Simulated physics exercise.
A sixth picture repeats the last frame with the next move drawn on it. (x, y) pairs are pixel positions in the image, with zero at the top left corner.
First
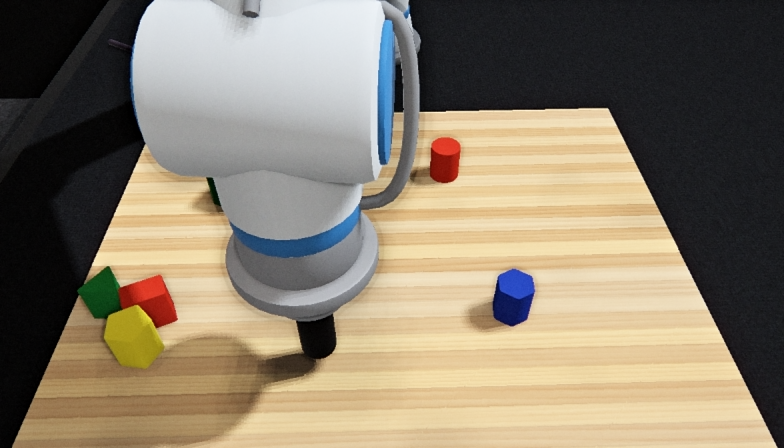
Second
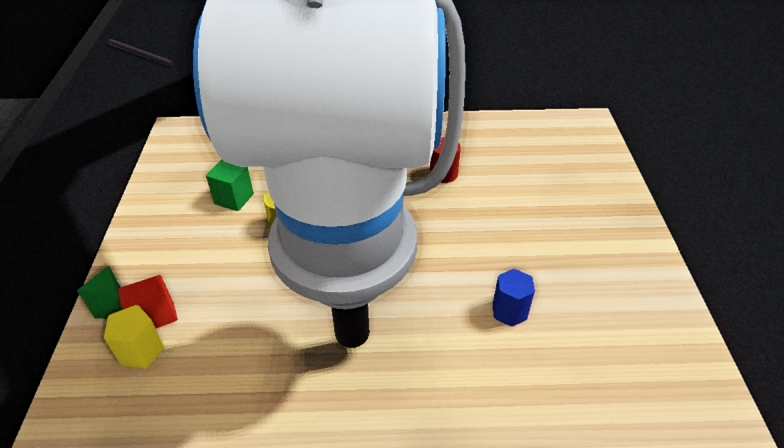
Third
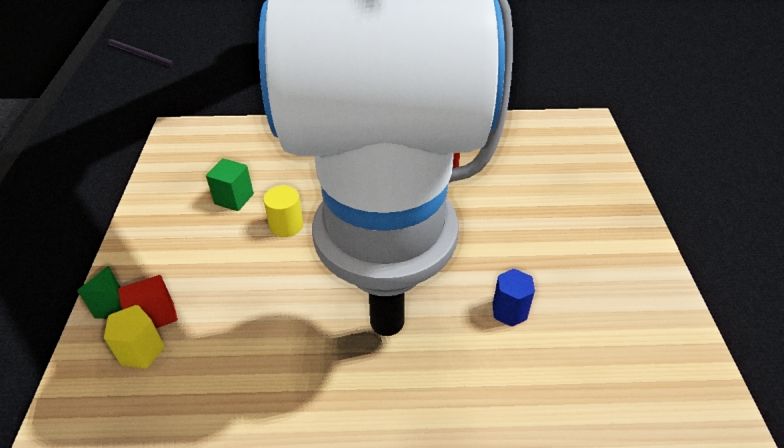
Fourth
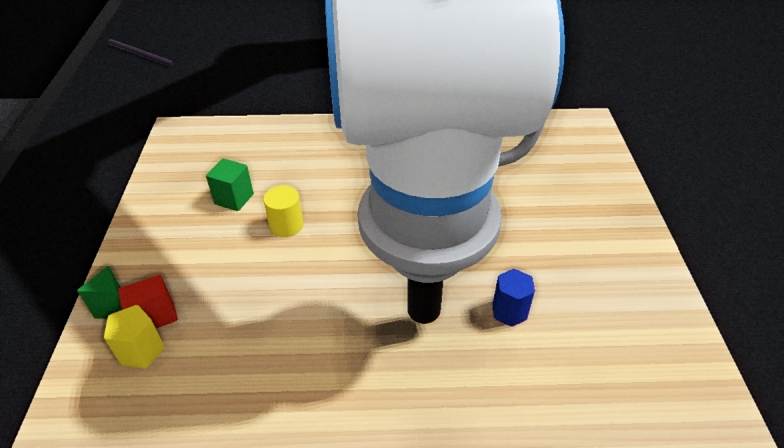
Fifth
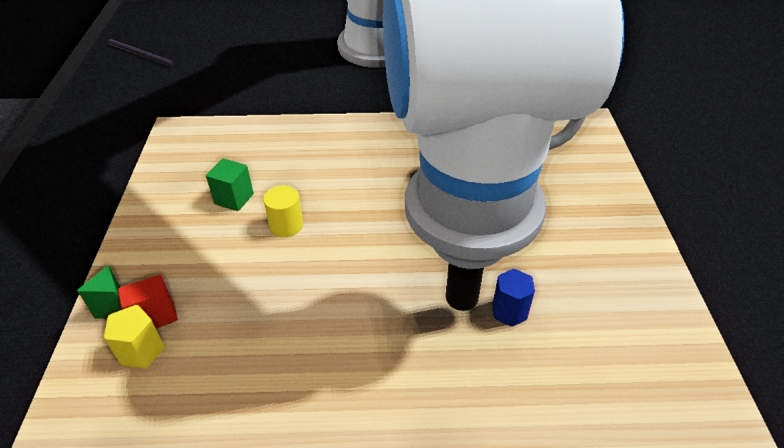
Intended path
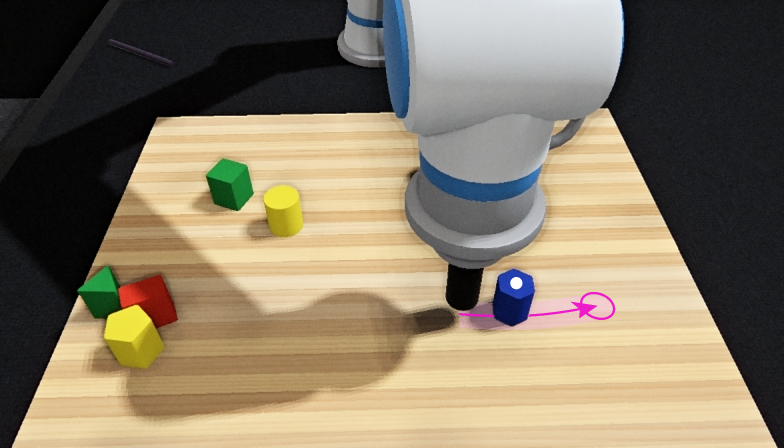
In this clip, a white and blue robot arm with a black rod moves steadily right across a wooden table, nearing a blue hexagonal block, while the red, green, yellow and blue blocks in view stay still.
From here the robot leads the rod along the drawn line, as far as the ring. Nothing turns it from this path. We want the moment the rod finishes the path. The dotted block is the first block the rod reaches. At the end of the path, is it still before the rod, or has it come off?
Final position: Ahead.
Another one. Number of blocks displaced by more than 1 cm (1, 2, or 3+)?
Total moved: One.
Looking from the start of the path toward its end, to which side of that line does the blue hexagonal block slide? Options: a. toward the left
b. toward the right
Choice a: Toward the left.
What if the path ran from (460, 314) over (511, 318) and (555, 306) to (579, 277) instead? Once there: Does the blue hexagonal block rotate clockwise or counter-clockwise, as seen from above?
From above, clockwise.
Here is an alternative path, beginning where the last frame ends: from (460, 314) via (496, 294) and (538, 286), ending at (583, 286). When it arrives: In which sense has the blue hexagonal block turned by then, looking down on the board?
Verdict: Clockwise.
Drawn move, from (460, 314) through (531, 315) to (598, 306); the dot is on the blue hexagonal block.
What follows on the original path. One third of the way, rod at (511, 301); blue hexagonal block at (545, 279), turned 20° anticlockwise.
Two thirds of the way, rod at (559, 298); blue hexagonal block at (589, 270), turned 45° anticlockwise.
At the end, rod at (604, 291); blue hexagonal block at (627, 258), turned 70° anticlockwise.
